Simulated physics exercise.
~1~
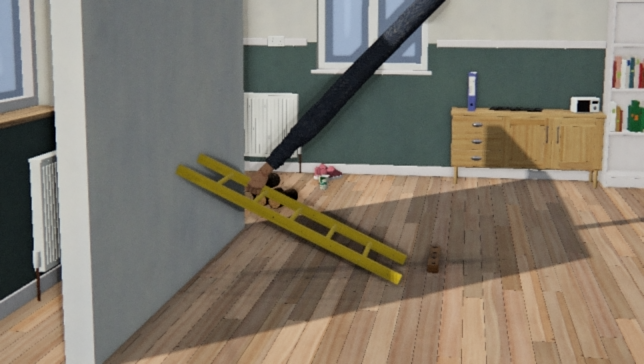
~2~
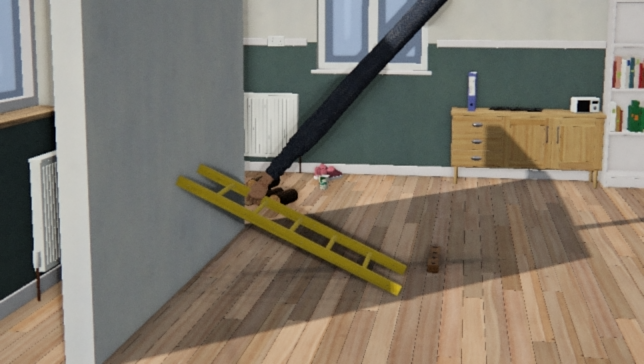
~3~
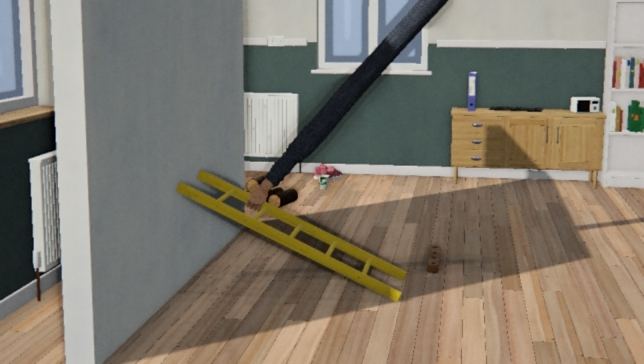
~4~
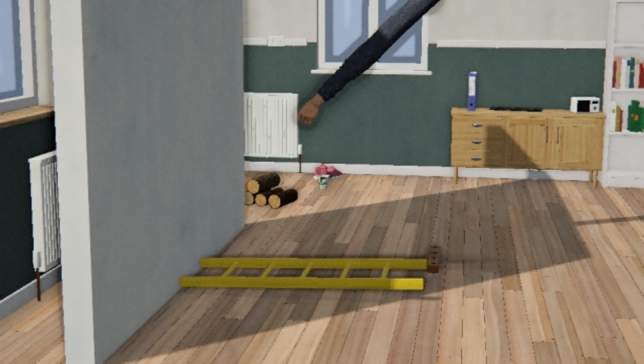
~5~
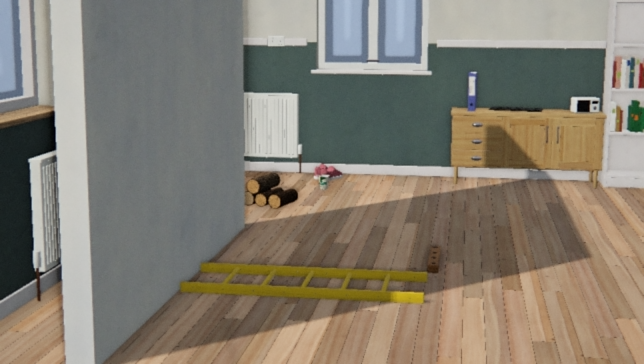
A yellow ladder leaned at a low slant against a grey wall while a dark-sleeved hand held it near its upper end, then the hand let go and drew back, and the ladder slipped down and ended up lying flat on the wooden floor.
